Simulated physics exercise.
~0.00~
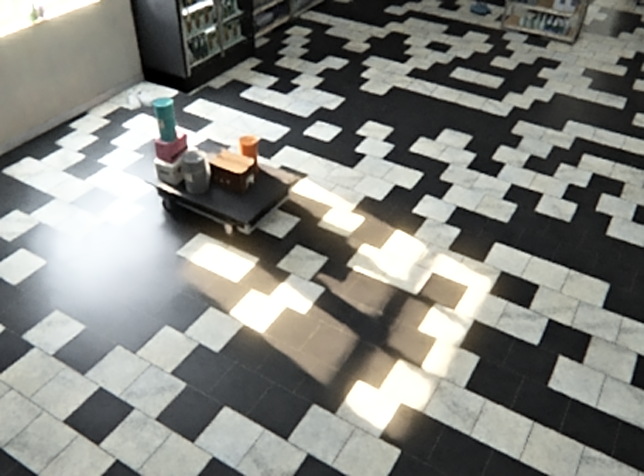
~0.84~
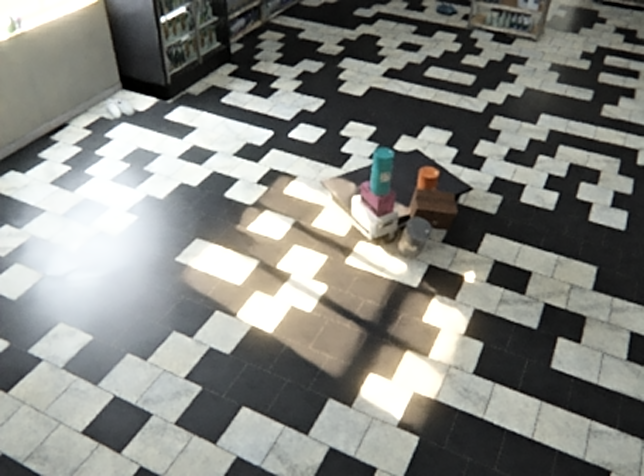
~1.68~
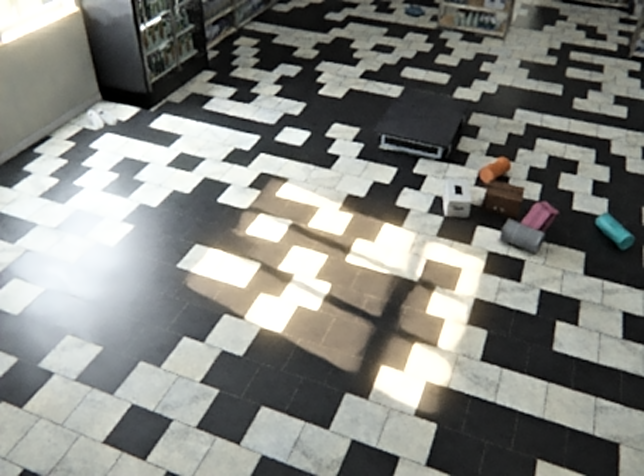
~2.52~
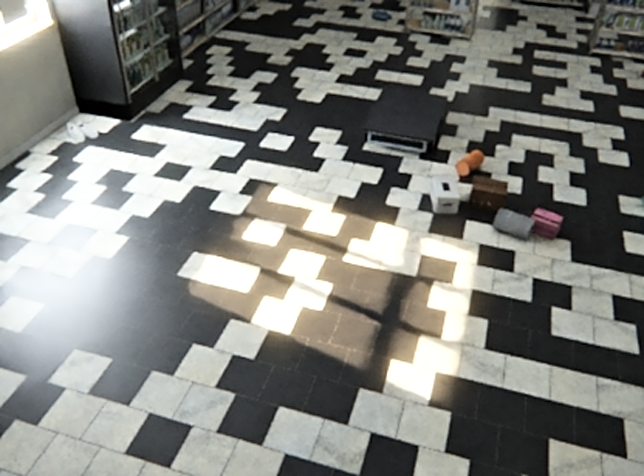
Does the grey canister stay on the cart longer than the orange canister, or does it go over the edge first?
The grey canister goes over the edge first. It is already leaning at the side of the cart while the orange canister is still up by the brown box.
